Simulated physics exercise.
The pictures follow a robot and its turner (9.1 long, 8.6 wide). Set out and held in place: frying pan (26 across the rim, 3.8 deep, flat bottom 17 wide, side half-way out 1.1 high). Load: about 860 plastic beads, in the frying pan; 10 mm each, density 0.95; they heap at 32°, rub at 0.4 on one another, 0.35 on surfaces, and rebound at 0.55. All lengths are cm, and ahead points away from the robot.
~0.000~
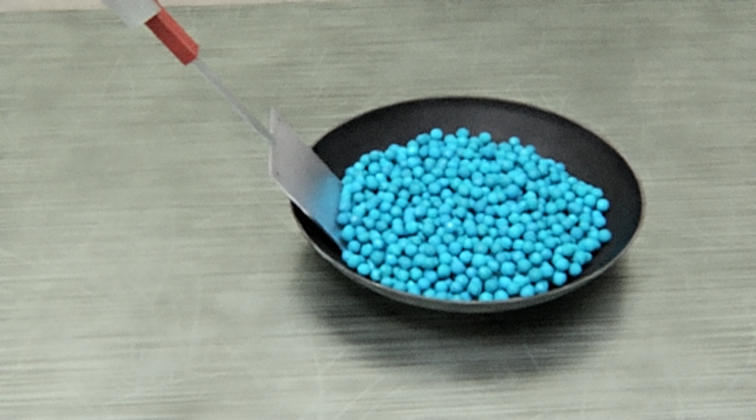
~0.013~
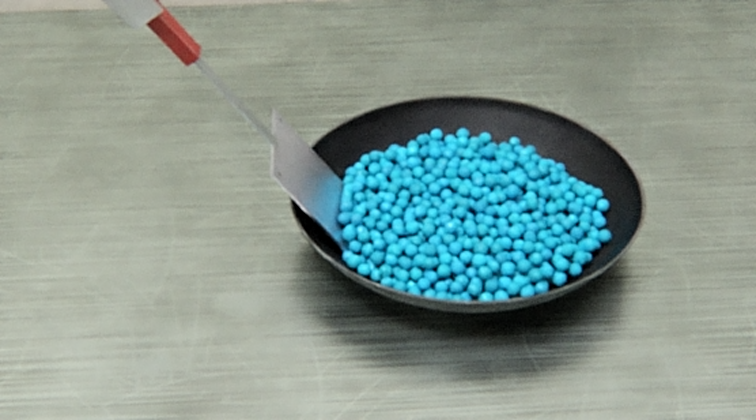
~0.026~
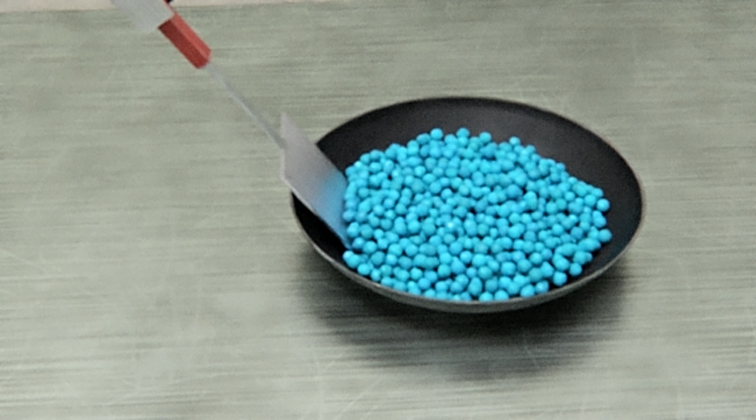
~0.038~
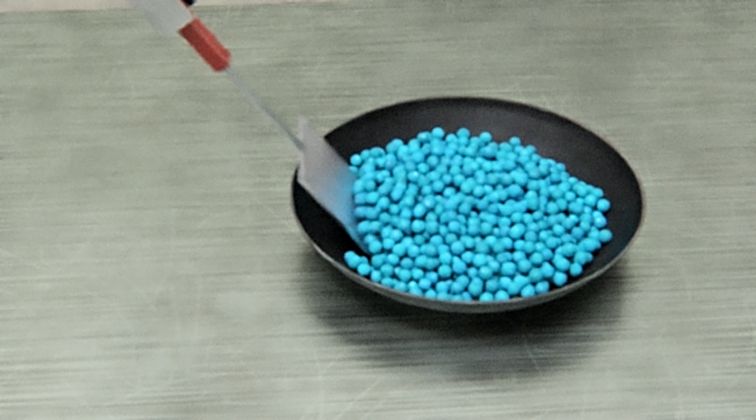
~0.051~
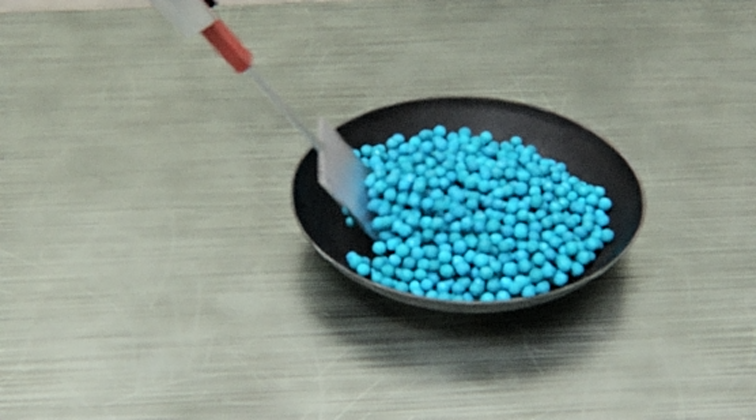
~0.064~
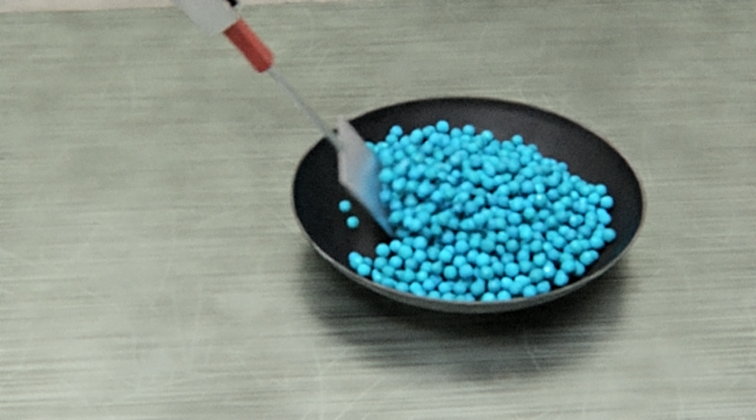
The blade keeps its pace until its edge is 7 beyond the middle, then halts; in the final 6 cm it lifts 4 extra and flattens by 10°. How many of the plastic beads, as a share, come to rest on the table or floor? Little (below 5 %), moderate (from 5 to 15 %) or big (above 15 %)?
On the table or floor the share is big, above 15 %.
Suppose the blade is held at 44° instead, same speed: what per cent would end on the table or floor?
It would be near 25 per cent.
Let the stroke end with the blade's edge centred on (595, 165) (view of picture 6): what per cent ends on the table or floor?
About 35 per cent.
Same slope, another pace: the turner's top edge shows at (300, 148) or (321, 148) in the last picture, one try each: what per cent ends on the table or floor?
About 5 and 15 per cent.
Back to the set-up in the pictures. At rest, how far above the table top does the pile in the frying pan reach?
Some 4.5 cm.
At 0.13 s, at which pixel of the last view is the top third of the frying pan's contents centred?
Around (506, 181).
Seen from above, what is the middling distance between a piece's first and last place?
About 4 cm.
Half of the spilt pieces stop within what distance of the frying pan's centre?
About 36 cm.
After 0.10 s, sloping 55°, highest piece 9 above the table; 855 in the frying pan.
After 0.13 s, sloping 52°, highest piece 10 above the table; 850 in the frying pan, 5 on the blade or in flight.
After 0.34 s, sloping 45°, highest piece 6 above the table; 635 in the frying pan, 213 on the table or floor, 7 on the blade or in flight.
After 1.39 s, sloping 45°, highest piece 4 above the table; 634 in the frying pan, 221 on the table or floor.
In the end, 634 in the frying pan, 221 on the table or floor. That is 26 % on the table or floor.
